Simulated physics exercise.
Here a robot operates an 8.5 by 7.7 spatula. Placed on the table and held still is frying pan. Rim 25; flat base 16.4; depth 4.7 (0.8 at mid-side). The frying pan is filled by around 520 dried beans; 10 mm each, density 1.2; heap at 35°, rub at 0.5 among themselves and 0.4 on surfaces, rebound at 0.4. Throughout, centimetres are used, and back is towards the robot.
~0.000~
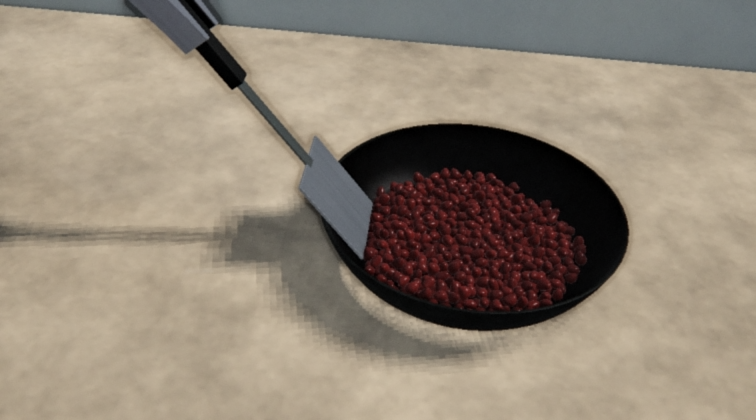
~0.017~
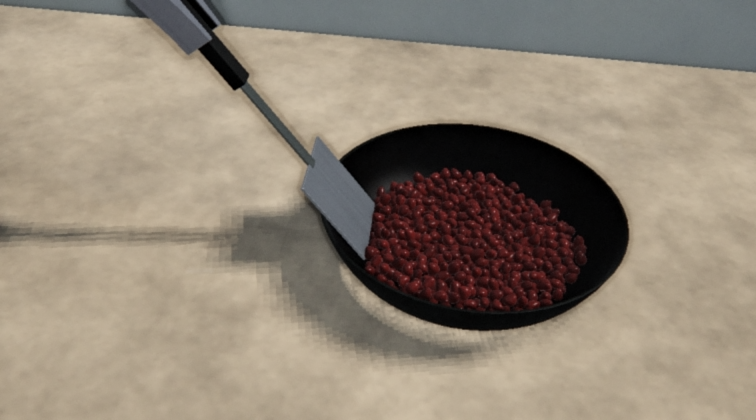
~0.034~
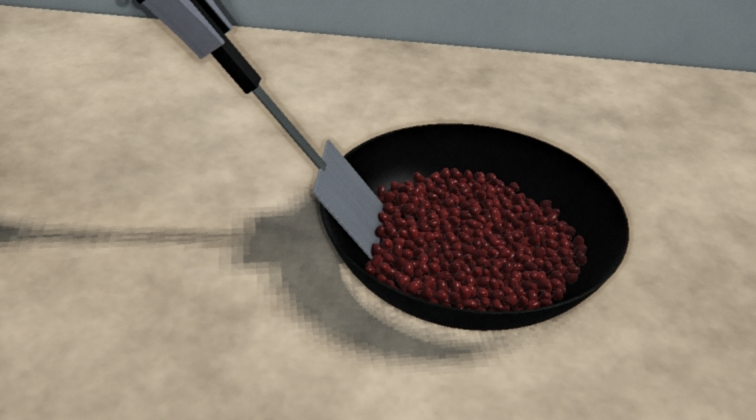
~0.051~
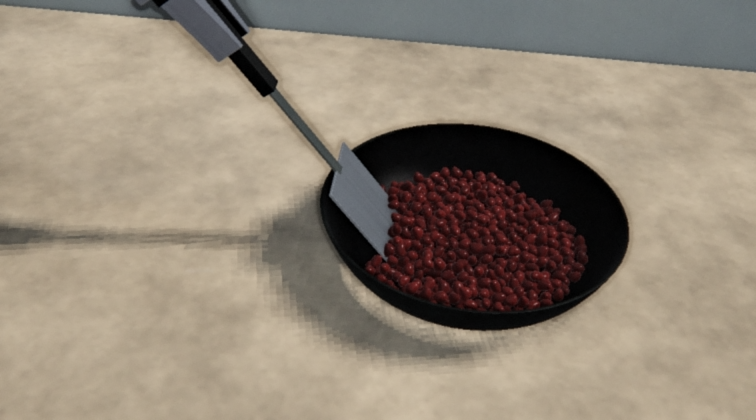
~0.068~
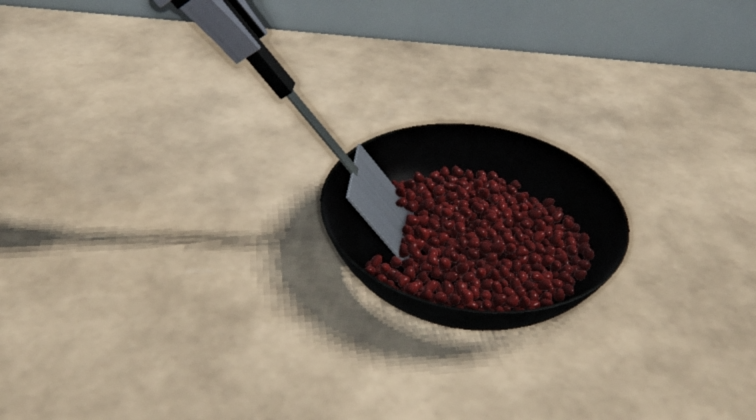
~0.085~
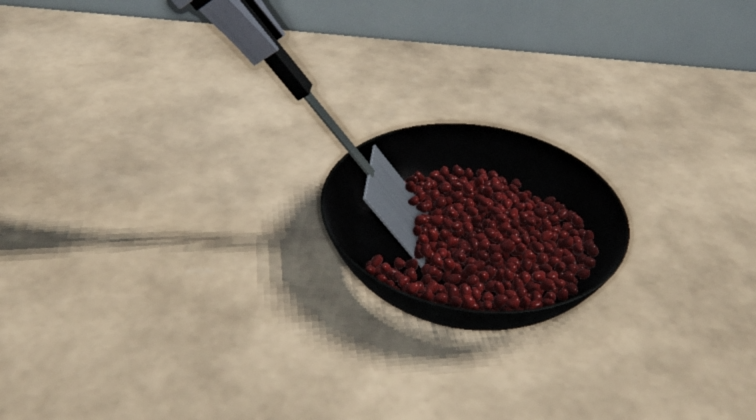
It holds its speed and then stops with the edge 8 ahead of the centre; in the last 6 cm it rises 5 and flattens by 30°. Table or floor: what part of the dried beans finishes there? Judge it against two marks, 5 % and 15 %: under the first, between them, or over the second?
Between them, so from 5 to 15 %.
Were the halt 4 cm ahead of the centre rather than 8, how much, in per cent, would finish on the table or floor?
Changed stop: Approx. 0 %.
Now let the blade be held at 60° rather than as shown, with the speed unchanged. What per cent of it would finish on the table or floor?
Somewhere around 5 per cent would end on the table or floor.
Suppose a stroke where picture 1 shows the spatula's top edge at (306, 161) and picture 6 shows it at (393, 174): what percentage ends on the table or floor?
Roughly 15 %.
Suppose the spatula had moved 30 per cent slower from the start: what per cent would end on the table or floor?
About 5 %.
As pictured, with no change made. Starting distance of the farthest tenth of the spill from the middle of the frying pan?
Roughly 35 cm.
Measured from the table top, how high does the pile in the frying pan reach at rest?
It reaches about 5.0 cm.
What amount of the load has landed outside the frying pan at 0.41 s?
Share at that moment: About 8 %.
After 0.14 s, sloping 52°, highest piece 5 above the table; 523 in the frying pan.
After 0.19 s, sloping 40°, highest piece 5 above the table; 523 in the frying pan.
After 0.41 s, sloping 22°, highest piece 5 above the table; 484 in the frying pan, 38 on the table or floor, 1 on the blade or in flight.
After 1.46 s, sloping 22°, highest piece 5 above the table; 484 in the frying pan, 39 on the table or floor.
At rest, 484 in the frying pan, 39 on the table or floor. That is 7 % on the table or floor.
